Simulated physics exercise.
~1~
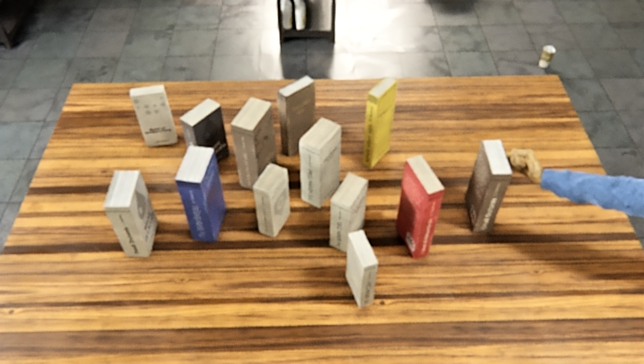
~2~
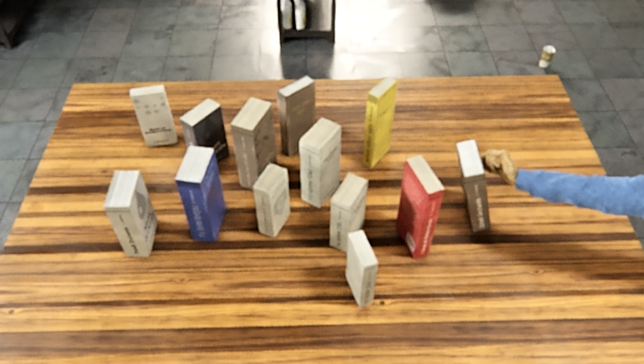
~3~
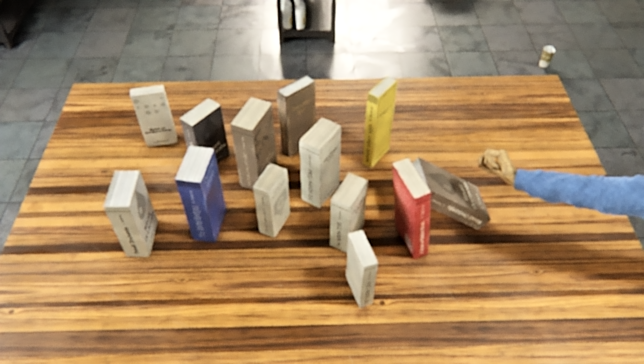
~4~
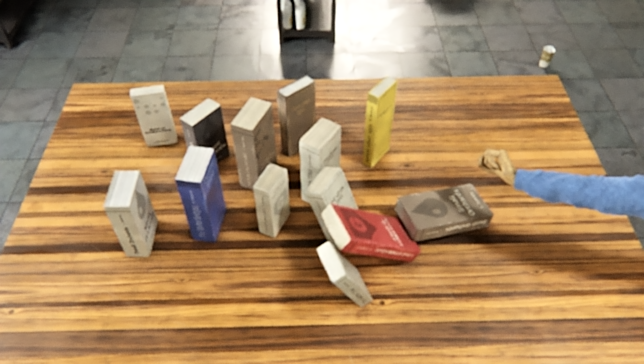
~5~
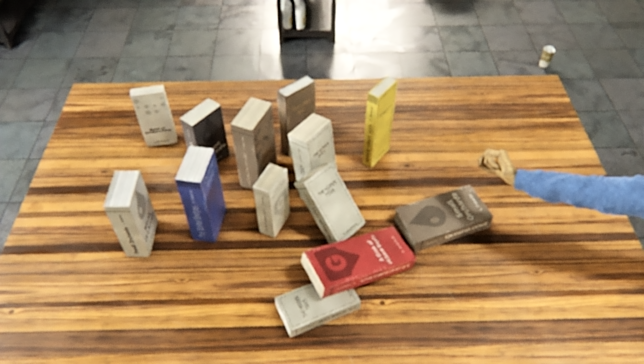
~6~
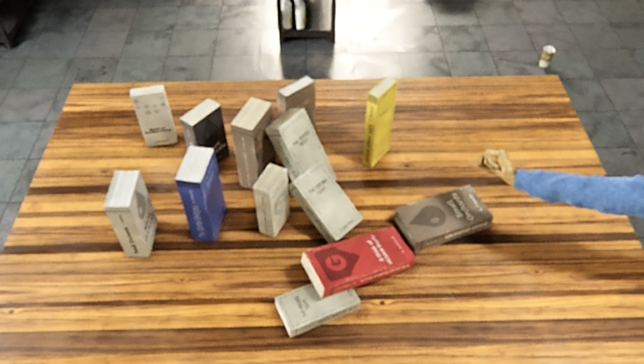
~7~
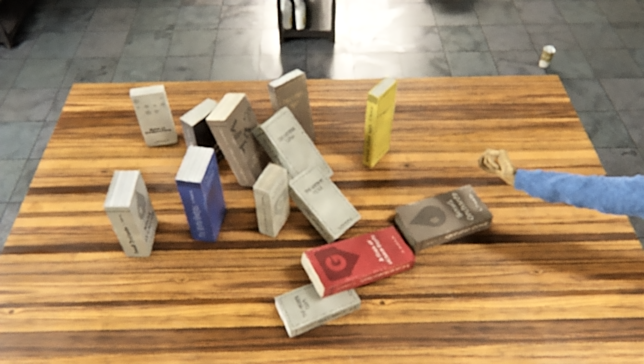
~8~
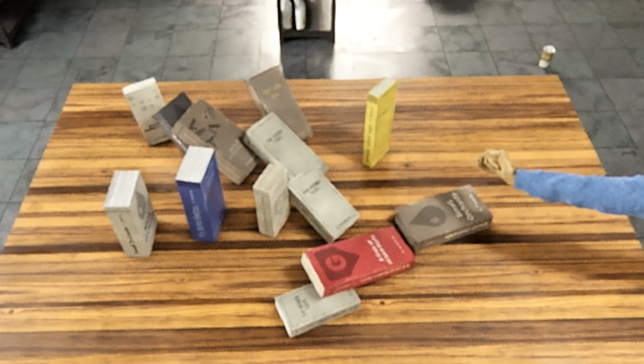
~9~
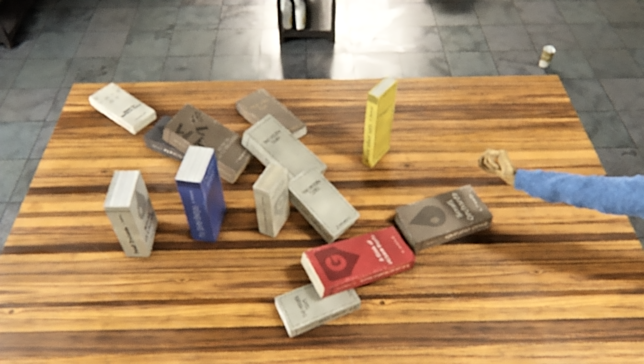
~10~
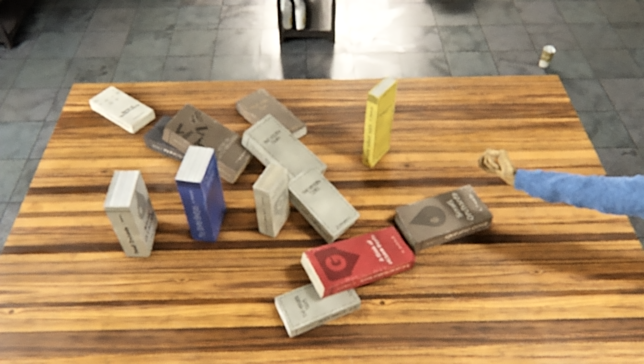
A gloved finger tipped the brown book at the right of a wooden table, which knocked over the red one, and the toppling spread leftward to the back corner, leaving the yellow book, the blue book and two pale ones standing.
